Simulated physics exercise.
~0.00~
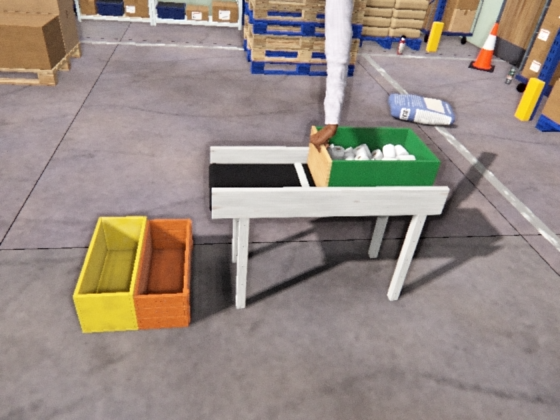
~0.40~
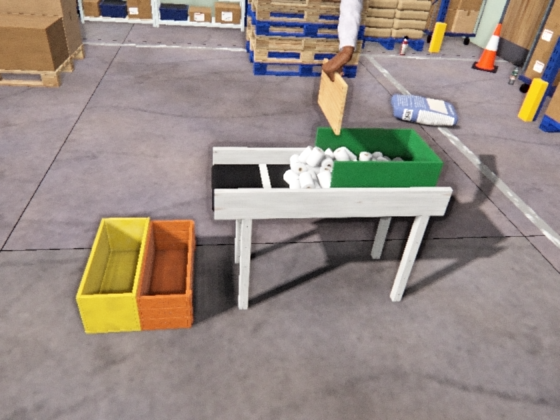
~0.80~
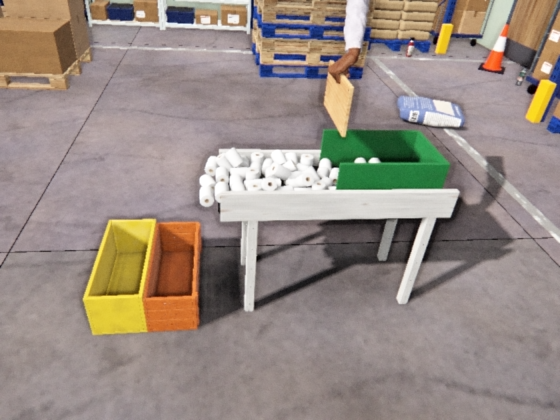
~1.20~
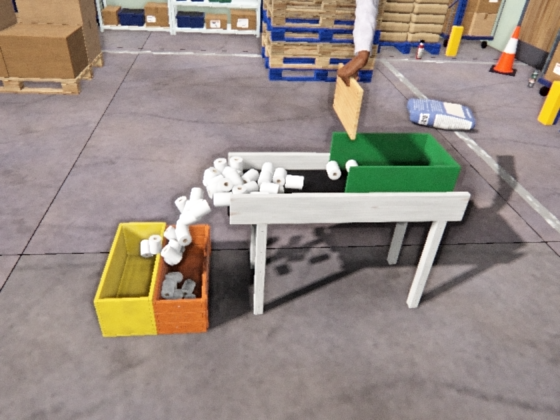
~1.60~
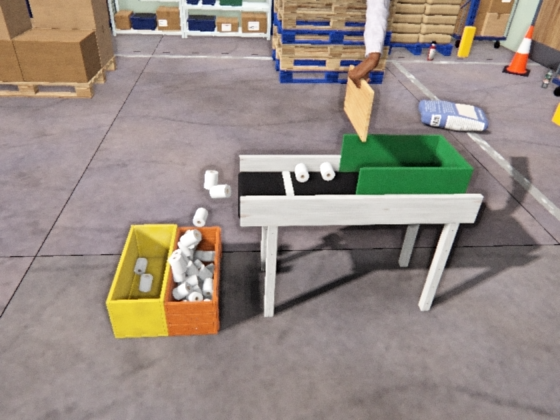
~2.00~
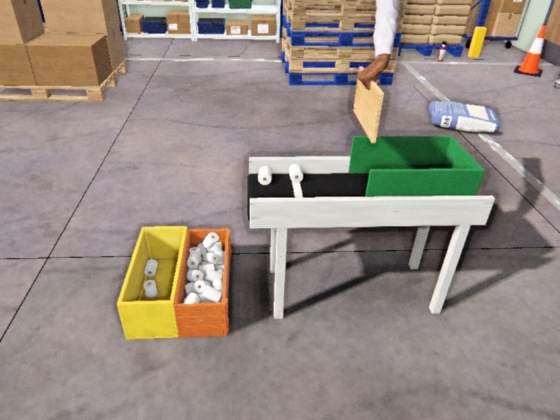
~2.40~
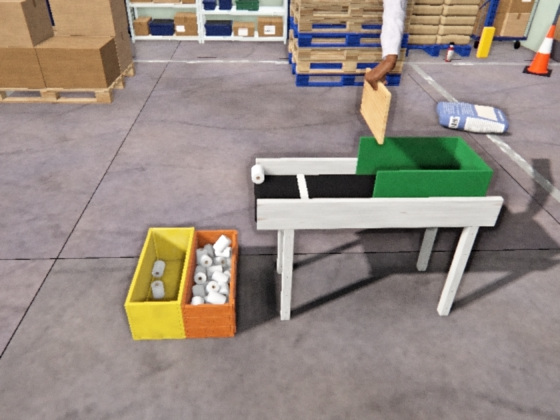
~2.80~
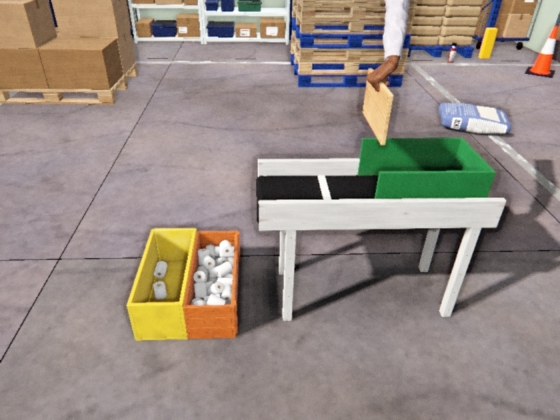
A hand lifts a wooden board from the end of a green pen on a white-sided table with a black belt, seen from above in a warehouse with pallets and boxes behind. Yellow and orange bins stand side by side on the floor at left. White paper rolls spill out of the pen and ride left along the belt in a crowd. They tumble off the end, most into the nearer orange bin and two into the yellow one beyond. The last stragglers follow, leaving the belt and pen empty while the hand still holds the board.
